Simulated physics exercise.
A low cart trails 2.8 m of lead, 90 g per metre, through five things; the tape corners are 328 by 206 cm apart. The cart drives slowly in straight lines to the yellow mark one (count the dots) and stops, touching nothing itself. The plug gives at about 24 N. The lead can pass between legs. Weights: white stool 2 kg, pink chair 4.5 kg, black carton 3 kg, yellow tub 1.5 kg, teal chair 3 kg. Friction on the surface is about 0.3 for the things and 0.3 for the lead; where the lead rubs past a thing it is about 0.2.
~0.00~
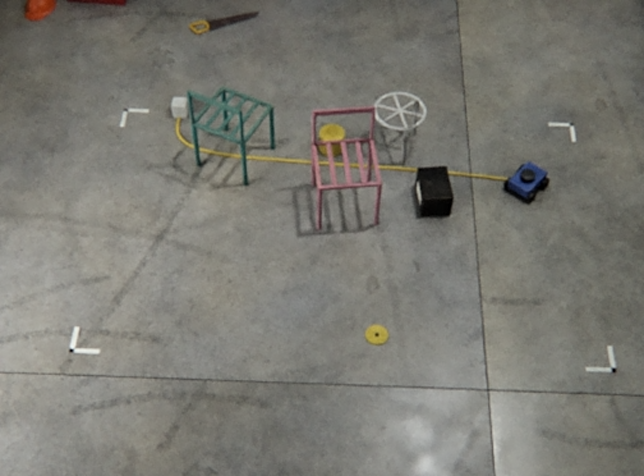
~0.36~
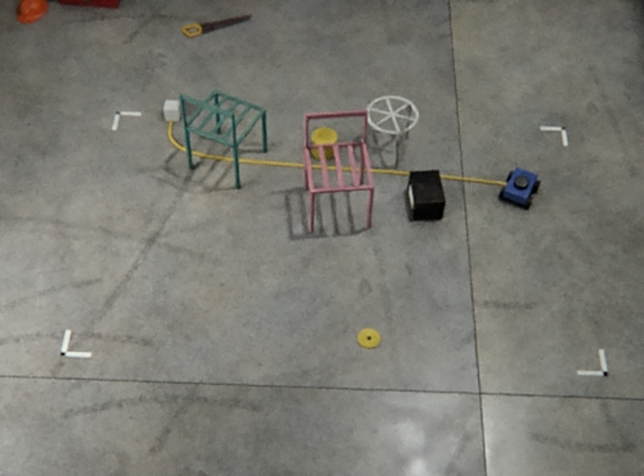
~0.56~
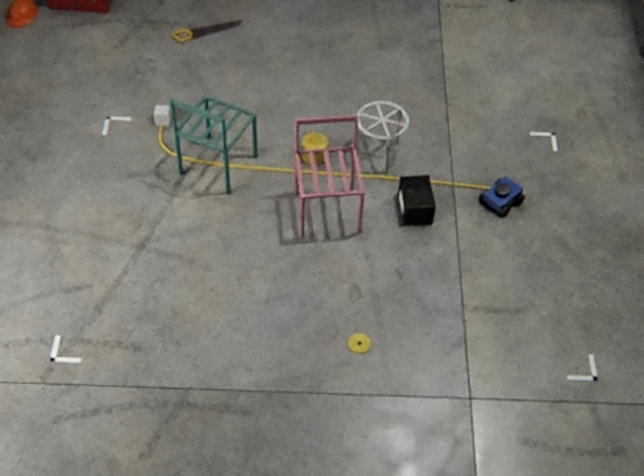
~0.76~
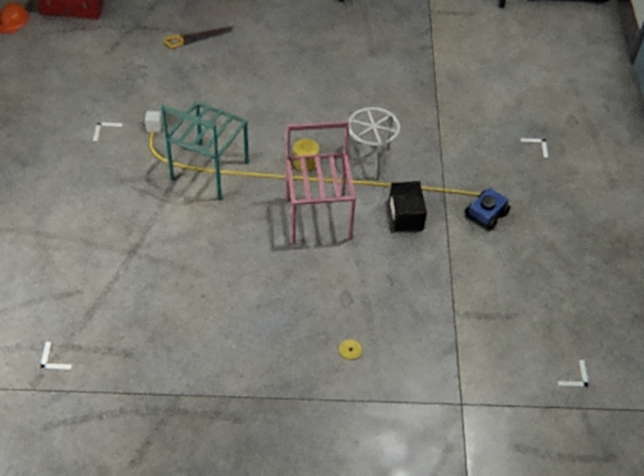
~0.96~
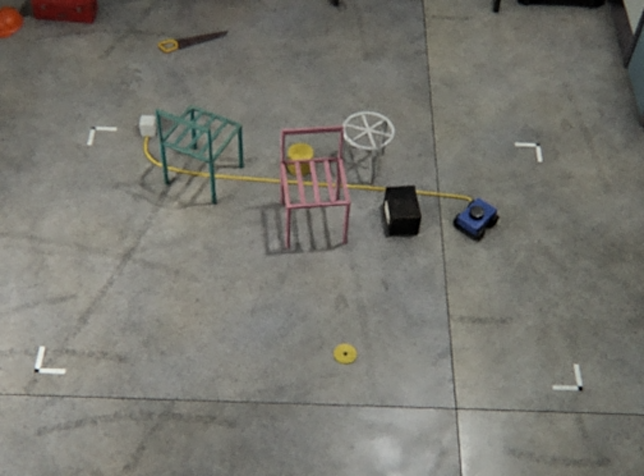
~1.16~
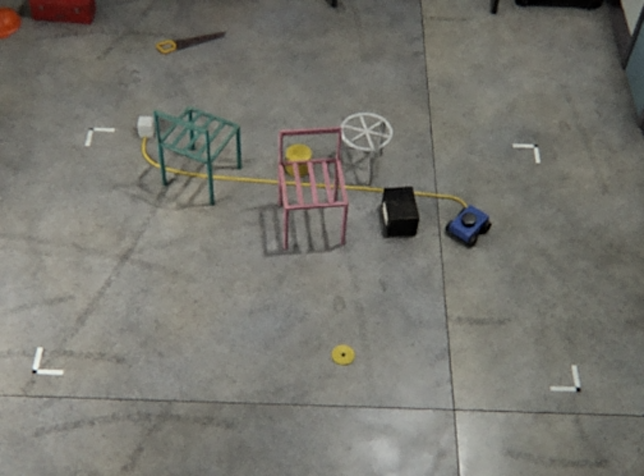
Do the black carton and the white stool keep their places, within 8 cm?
The black carton leaves its place, the white stool keeps its place.
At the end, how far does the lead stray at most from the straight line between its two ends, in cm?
Some 70 cm.
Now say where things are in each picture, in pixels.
In the first picture, shows, black carton (435, 182); white stool (400, 110); marks (377, 335); lead runs through (486, 177); cart (530, 182).
In the second picture, shows, lead runs through (479, 181); cart (521, 187).
In the third picture, shows, lead runs through (469, 186); cart (506, 197).
In the fourth picture, shows, lead runs through (460, 192); cart (491, 208).
In the fifth picture, shows, lead runs through (454, 196); cart (480, 218).
In the sixth picture, shows, black carton (402, 202); white stool (367, 130); lead runs through (452, 197); cart (472, 225).
By 2.2 s, cart at (440, 257), lead slack at the fixed end; nothing else has moved.
By 3.3 s, cart at (407, 289), lead slack at the fixed end; nothing else has moved.
By 4.3 s, cart at (373, 321), 10 N at the fixed end; black carton 21 cm off its start at (379, 218).
By 5.3 s, cart at (345, 348), 9 N at the fixed end; black carton 44 cm off its start, pink chair 4 cm off its start.
By 5.7 s, cart at (345, 348), 9 N at the fixed end; black carton 44 cm off its start at (352, 235), white stool 0 cm off its start at (367, 130), pink chair 4 cm off its start at (307, 185).
